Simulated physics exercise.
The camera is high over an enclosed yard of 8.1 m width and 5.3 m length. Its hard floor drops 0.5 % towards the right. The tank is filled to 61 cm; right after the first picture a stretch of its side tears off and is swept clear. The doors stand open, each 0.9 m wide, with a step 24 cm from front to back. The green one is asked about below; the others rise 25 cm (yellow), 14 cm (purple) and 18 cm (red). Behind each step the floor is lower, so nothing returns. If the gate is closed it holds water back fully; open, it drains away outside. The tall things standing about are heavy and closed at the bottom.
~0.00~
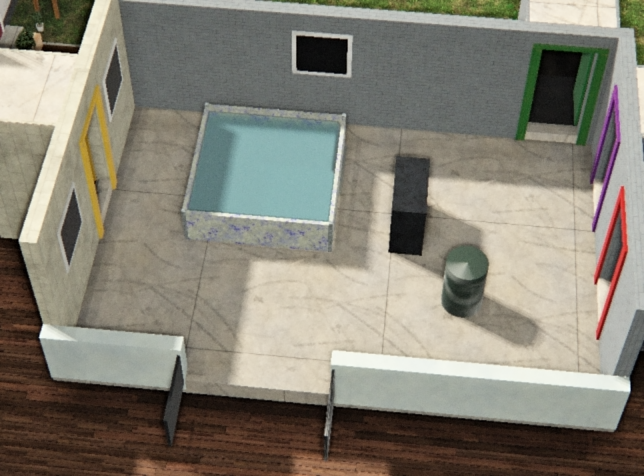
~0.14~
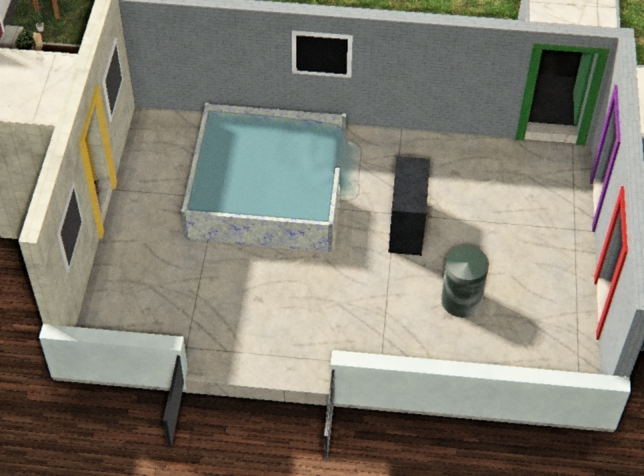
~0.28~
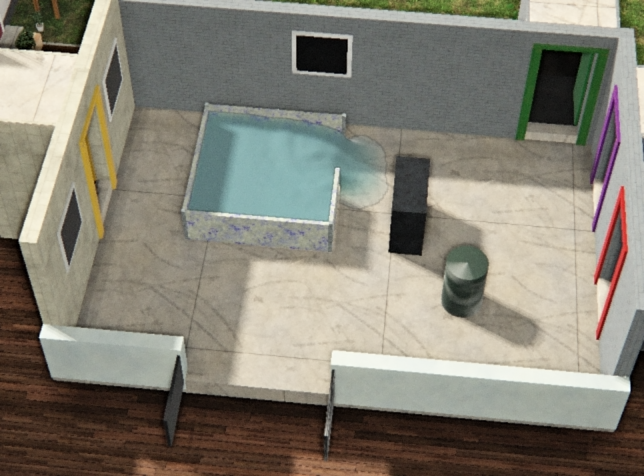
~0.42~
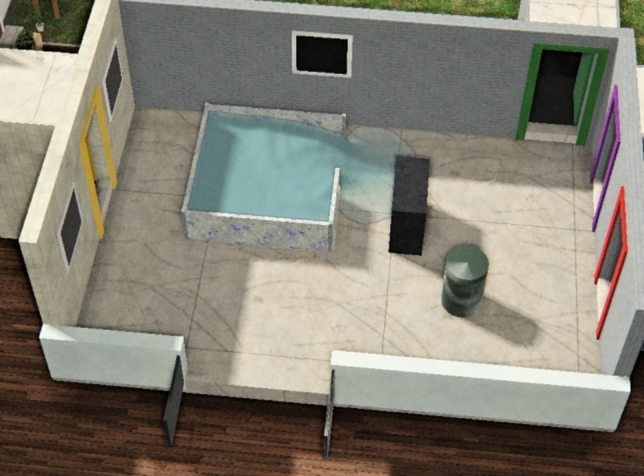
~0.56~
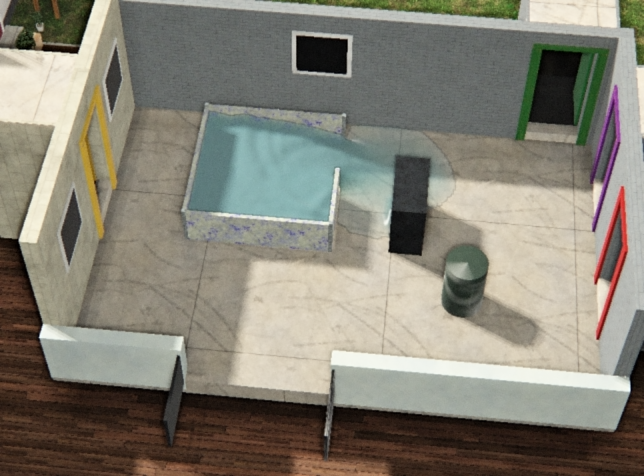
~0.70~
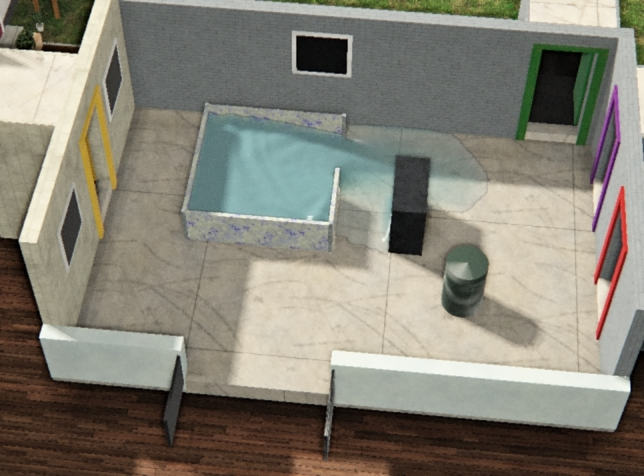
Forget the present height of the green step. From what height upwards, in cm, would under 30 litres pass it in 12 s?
Close to 24 cm is just enough.
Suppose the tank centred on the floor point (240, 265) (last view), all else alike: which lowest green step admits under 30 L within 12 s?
Then roughly 9.5 cm.
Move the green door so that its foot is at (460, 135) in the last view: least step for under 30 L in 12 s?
About 12.0 cm.
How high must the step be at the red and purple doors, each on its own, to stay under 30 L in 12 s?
Roughly 8.0 cm at red and 27 cm at purple.
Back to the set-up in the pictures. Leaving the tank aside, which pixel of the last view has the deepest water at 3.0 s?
At about (583, 178).
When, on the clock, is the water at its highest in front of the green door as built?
Near 3.6 s.
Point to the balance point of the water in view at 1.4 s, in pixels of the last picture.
Near (303, 186).
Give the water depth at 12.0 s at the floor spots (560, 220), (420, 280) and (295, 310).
About 8, 4 and 4 cm.
After 1.4 s water covers 25 % of the floor, deepest (36 cm) near (352, 166); 8 cm at the green door, 0 litres in over its 19 cm step.
After 3.0 s water covers 35 % of the floor, deepest (37 cm) near (583, 178); 26 cm at the green door, 18 litres in over its 19 cm step.
After 12.0 s water covers 95 % of the floor, deepest (14 cm) near (591, 405); 9 cm at the green door, 72 litres in over its 19 cm step.
At the green door as built, the water arrived by 1.3 s and peaked near 28 cm at 3.6 s.
With a step of 21.5 cm, 48 litres would have come in within the 12 s; with 29 cm, 12 litres. So under 30 litres takes about 24 cm.
